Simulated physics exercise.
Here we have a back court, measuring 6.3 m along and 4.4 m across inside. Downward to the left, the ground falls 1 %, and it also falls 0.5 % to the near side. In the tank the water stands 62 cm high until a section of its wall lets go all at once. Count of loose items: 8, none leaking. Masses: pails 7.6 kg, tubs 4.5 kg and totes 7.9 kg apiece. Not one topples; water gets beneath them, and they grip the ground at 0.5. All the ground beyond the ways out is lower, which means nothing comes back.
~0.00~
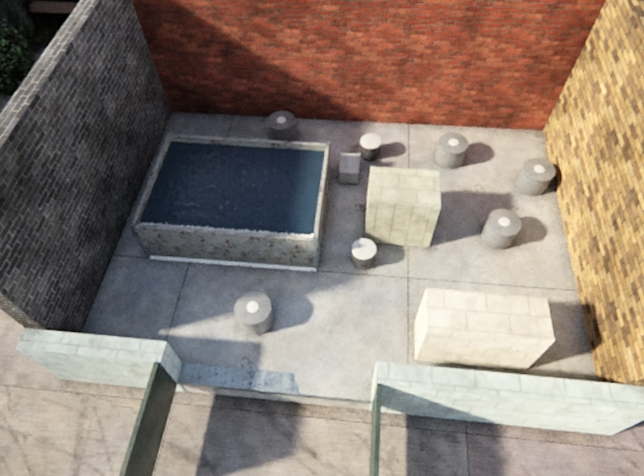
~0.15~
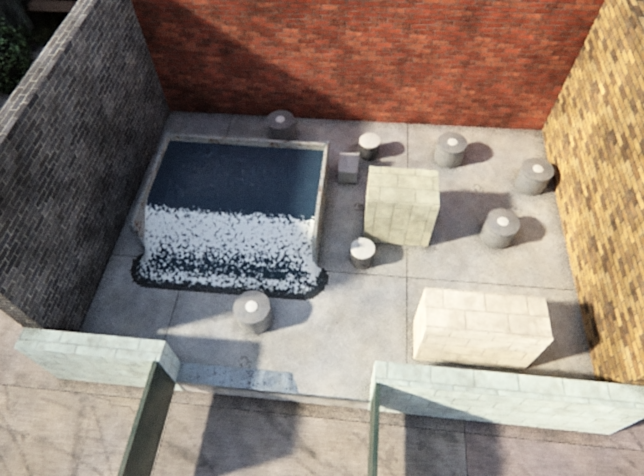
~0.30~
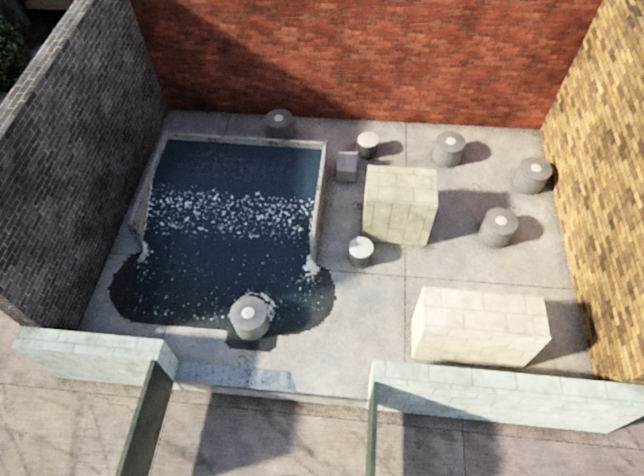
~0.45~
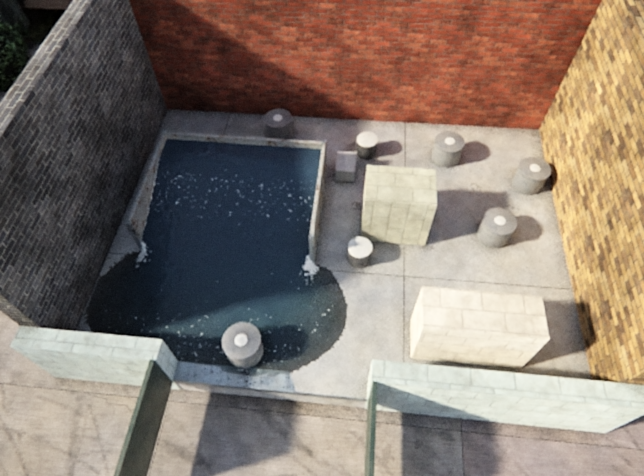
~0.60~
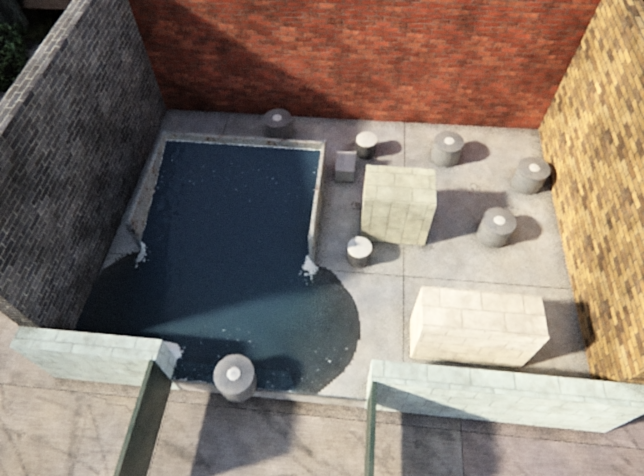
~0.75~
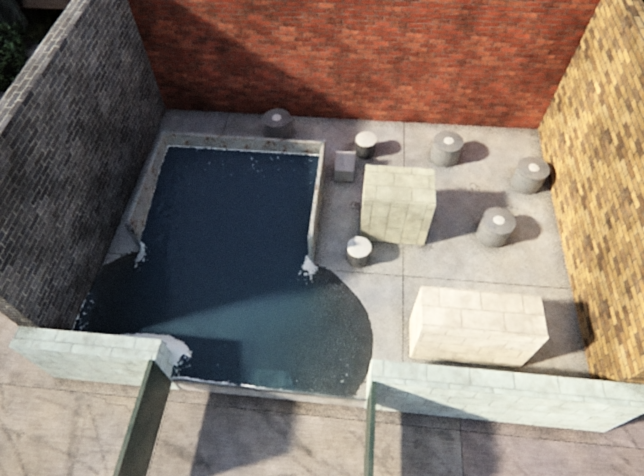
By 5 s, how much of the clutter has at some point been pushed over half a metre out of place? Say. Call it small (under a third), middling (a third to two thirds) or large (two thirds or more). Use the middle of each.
Small, under a third.
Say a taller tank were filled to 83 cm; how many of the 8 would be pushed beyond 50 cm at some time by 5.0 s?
I count 2 of them in that case.
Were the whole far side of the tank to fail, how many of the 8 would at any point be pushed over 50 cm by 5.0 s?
The answer then is 7.
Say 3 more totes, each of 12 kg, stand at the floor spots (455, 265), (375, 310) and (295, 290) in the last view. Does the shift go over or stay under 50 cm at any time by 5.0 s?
Result, in sequence: Below the mark / below the mark / above the mark.
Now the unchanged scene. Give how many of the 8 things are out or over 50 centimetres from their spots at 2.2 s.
Tally: 1.
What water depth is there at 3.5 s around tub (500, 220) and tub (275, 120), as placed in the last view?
0 and 0 cm.
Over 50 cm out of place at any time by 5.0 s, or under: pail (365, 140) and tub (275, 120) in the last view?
Taking them in order: Falling below it and exceeding it.
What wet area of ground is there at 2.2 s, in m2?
My estimate is roughly 11.0 m2.
After 1.1 s 1 of 8 are over 50 cm from their spots; 0 afloat.
After 2.2 s 1 of 8 are over 50 cm from their spots; 0 afloat.
After 3.5 s 1 of 8 are over 50 cm from their spots; 0 afloat.
After 5.0 s 2 of 8 are over 50 cm from their spots, and 2 have been at some point; 1 afloat.
